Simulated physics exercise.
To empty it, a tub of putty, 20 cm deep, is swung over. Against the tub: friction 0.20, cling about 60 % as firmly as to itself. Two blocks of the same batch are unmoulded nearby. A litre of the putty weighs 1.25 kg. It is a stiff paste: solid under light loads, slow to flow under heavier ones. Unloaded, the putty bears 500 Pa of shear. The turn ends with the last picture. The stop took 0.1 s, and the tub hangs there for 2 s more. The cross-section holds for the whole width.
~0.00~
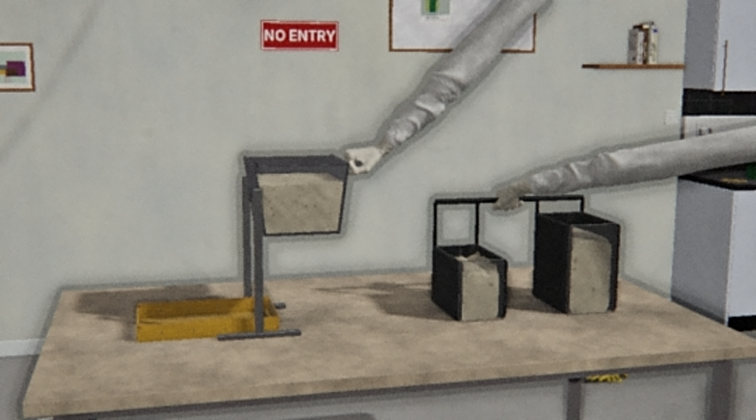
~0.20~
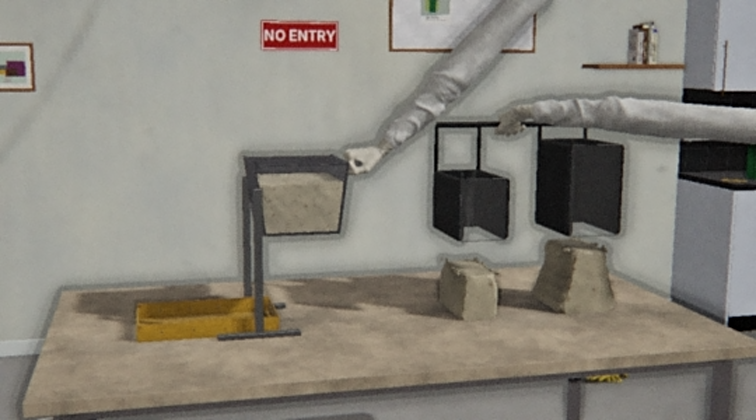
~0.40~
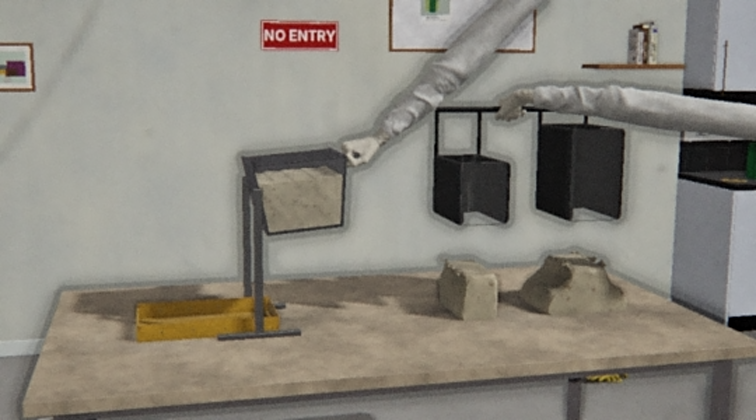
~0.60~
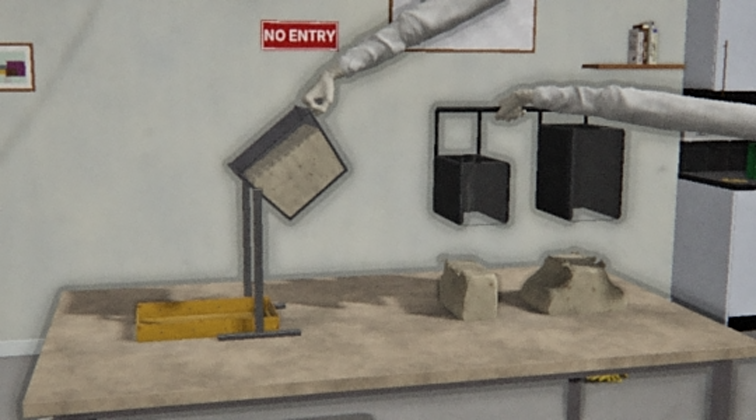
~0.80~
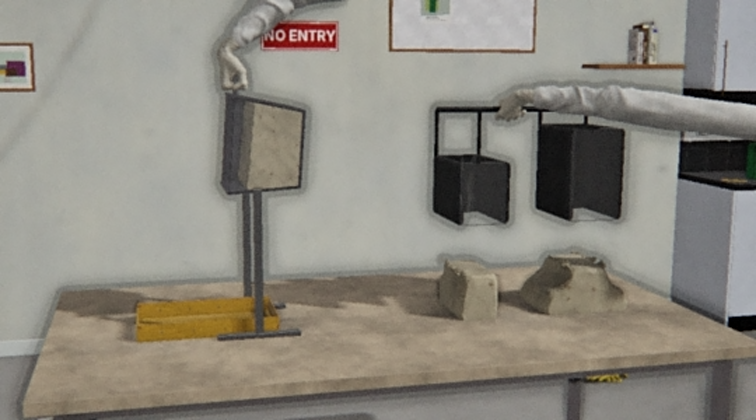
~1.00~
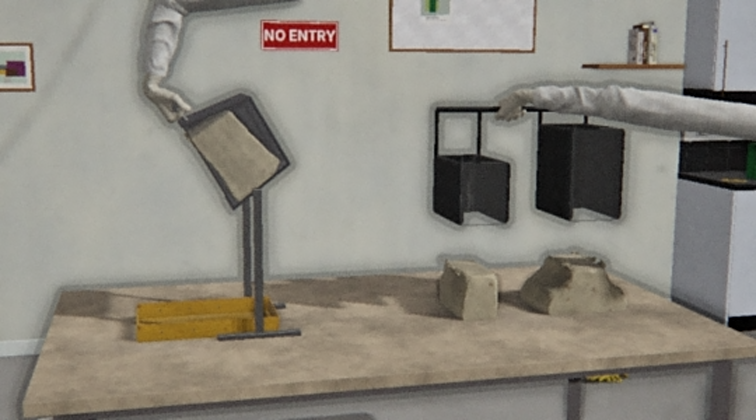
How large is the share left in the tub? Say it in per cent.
It comes to some 0 %.
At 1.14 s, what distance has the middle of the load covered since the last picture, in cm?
Roughly 17 cm.
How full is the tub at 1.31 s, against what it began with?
Some 0 per cent.
After 1.14 s, the tub is at 120 degrees and holds 21 %.
After 1.31 s, the tub is at 120 degrees and holds 0 %.
After 1.48 s, the tub is at 120 degrees and holds 0 %.
After 1.65 s, the tub is at 120 degrees and holds 0 %.
After 3.00 s, the tub is at 120 degrees and holds 0 %.
